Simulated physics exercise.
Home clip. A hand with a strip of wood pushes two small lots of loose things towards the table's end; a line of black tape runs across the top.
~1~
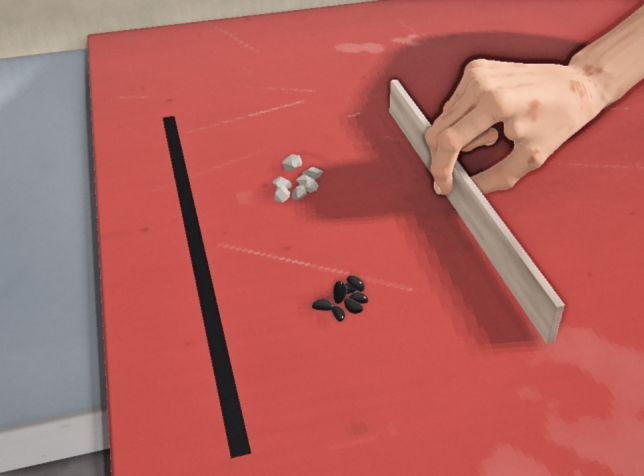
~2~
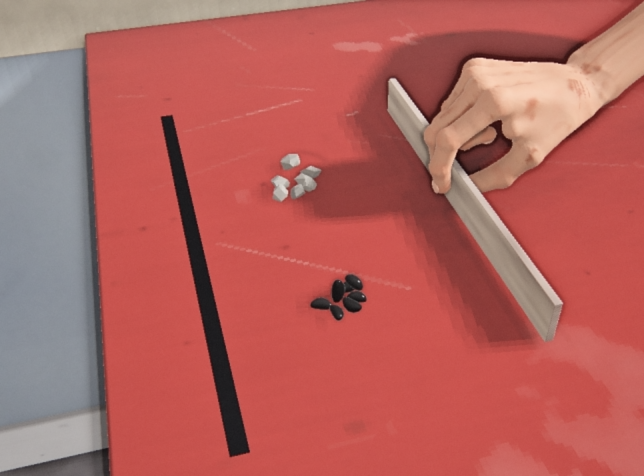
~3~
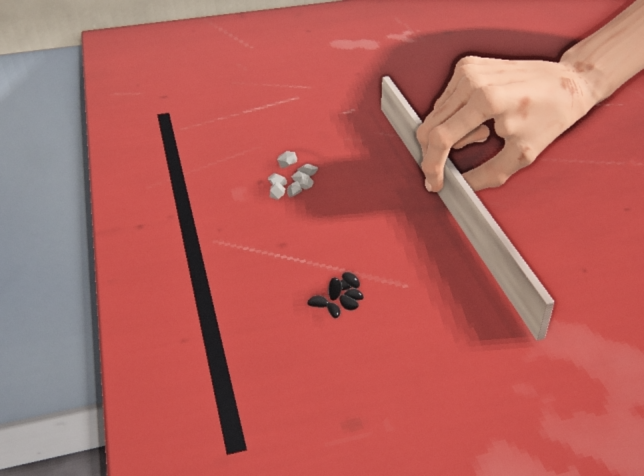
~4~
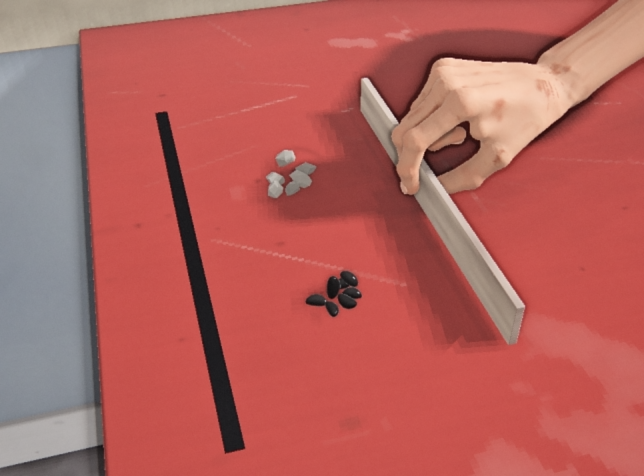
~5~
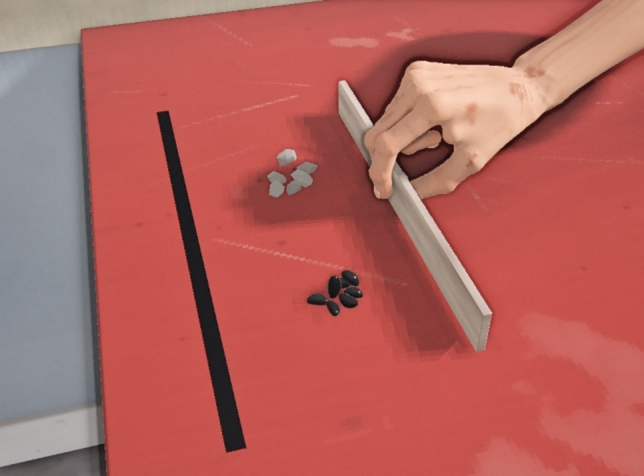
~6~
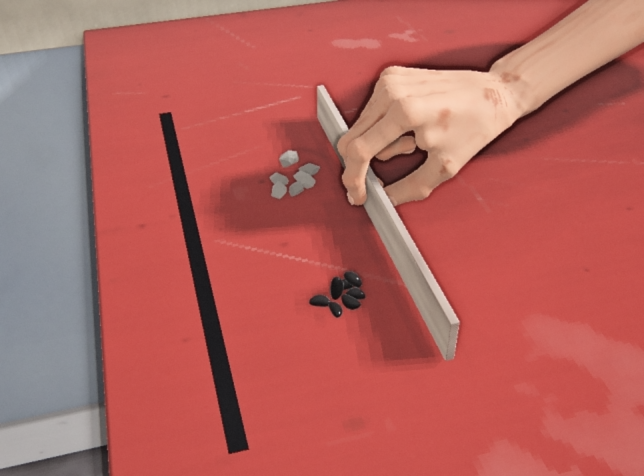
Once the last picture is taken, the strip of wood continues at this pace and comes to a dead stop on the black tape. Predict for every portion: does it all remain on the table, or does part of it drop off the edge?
One by one: The near portion is still fully up; the far portion is still fully up.
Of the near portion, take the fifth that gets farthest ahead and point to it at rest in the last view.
I'd guess somewhere about (171, 332).
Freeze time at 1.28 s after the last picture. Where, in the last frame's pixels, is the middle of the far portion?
Around (165, 200).
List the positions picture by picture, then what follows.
Strip of wood (541, 301), at rest; black tape (171, 127), about a palm's width from the edge; edge at (99, 268); near portion (358, 298), a few black beans; far portion (308, 184), a few bits of gravel, in the first frame.
Strip of wood (539, 300), at rest; far portion (307, 183), in the second frame.
Strip of wood (531, 299); near portion (354, 294), in the third frame.
Strip of wood (503, 303); far portion (302, 180), in the fourth frame.
Strip of wood (471, 309); near portion (353, 292), in the fifth frame.
Strip of wood (440, 317); black tape (167, 123); edge at (96, 265); near portion (355, 293); far portion (305, 180), in the sixth frame.
Then, 0.49 s later than the last frame, strip of wood still moving, near (274, 197); near portion all on the table, its front near (274, 311); far portion all on the table, its front near (235, 184).
Then, 1.00 s later than the last frame, strip of wood stopped at the black tape; near portion all on the table, its front near (168, 333); far portion all on the table, its front near (152, 214).
When it is over, strip of wood stopped at the black tape; near portion all on the table, its front near (168, 333); far portion all on the table, its front near (152, 214).
